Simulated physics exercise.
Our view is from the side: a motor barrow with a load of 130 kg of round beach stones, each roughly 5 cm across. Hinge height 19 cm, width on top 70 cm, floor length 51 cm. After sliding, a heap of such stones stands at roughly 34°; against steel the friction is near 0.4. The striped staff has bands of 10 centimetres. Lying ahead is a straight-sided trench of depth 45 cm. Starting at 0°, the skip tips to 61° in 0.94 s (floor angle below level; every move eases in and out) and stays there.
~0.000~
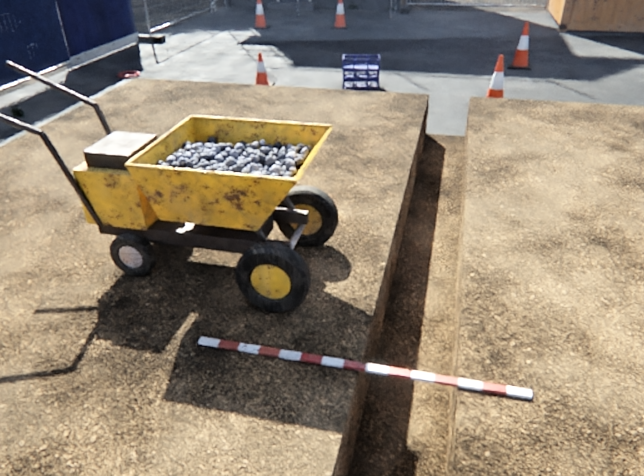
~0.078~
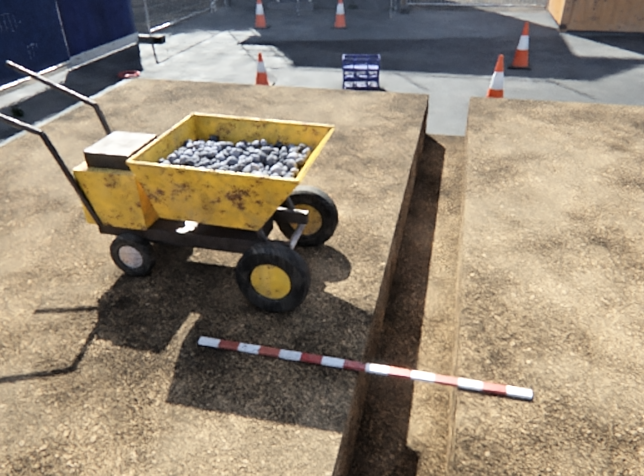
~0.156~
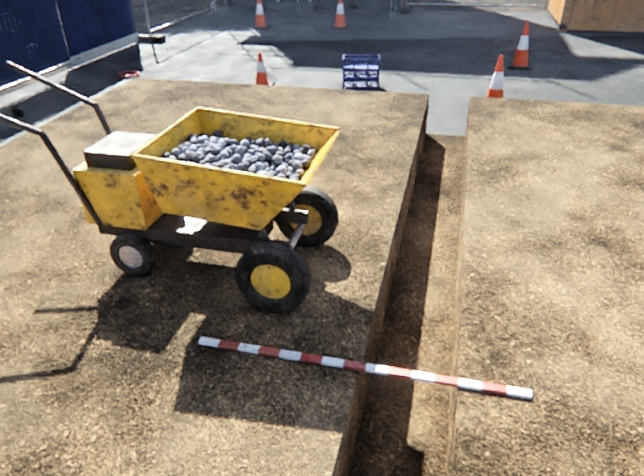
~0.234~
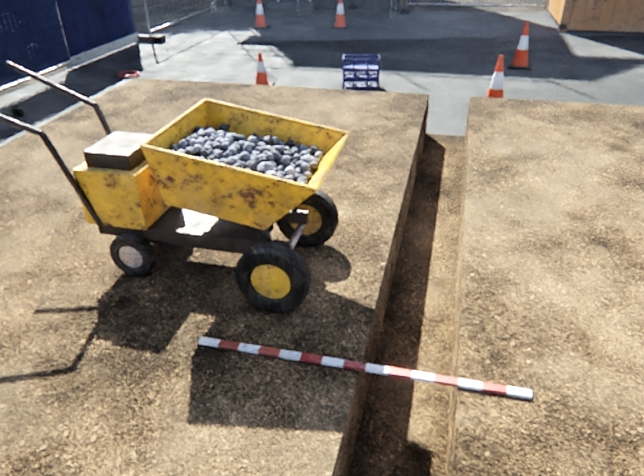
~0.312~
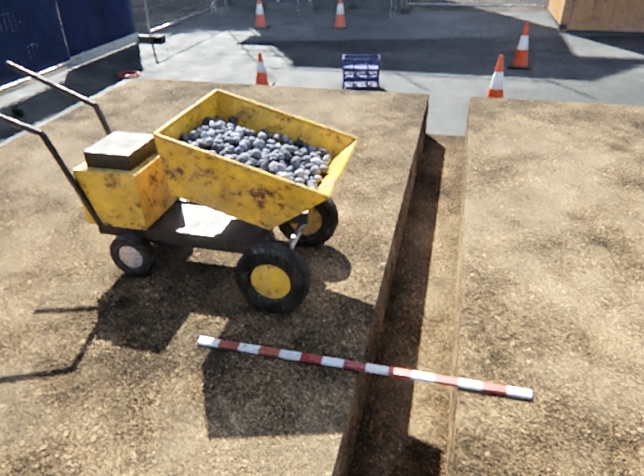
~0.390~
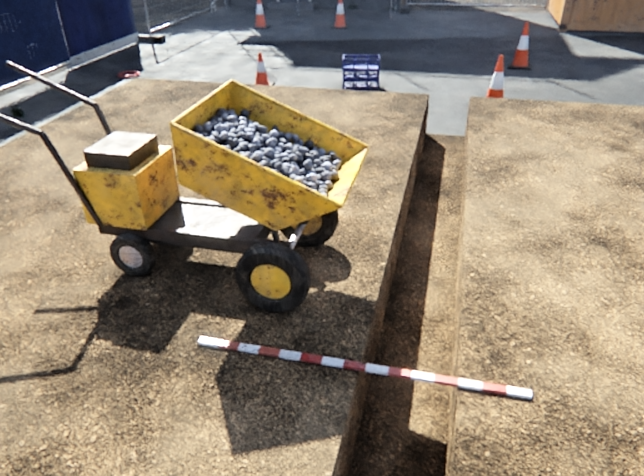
In this clip, a yellow motor barrow loaded with round grey stones stands beside a straight-sided trench crossed by a red-and-white striped staff, and its skip gradually tilts forward to the right, the rear rising off the frame.
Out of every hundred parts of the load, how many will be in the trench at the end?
Close to 73 in every hundred.
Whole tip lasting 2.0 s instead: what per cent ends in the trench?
In that case some 85 per cent.
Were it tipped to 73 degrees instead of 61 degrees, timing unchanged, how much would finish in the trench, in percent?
Then close to 85 per cent.
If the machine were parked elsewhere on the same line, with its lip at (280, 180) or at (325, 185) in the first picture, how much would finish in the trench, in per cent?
Near 85 then near 55 percent.
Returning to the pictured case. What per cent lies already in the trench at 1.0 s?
At that moment: Approx. 15 %.
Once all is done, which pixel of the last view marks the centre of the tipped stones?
Around (425, 344).
After 0.7 s the floor is at 51°; 100 % in the skip; the foremost stones are at (369, 226).
After 1.0 s the floor is at 61°; 85 % in the skip, 15 % in the trench; the foremost stones are at (448, 300).
After 1.4 s the floor is at 61°; 45 % in the skip, 41 % in the trench, 14 % past the trench; the foremost stones are at (557, 308).
After 3.3 s the floor is at 61°; 12 % in the skip, 73 % in the trench, 14 % past the trench; the foremost stones are past the picture's edge.
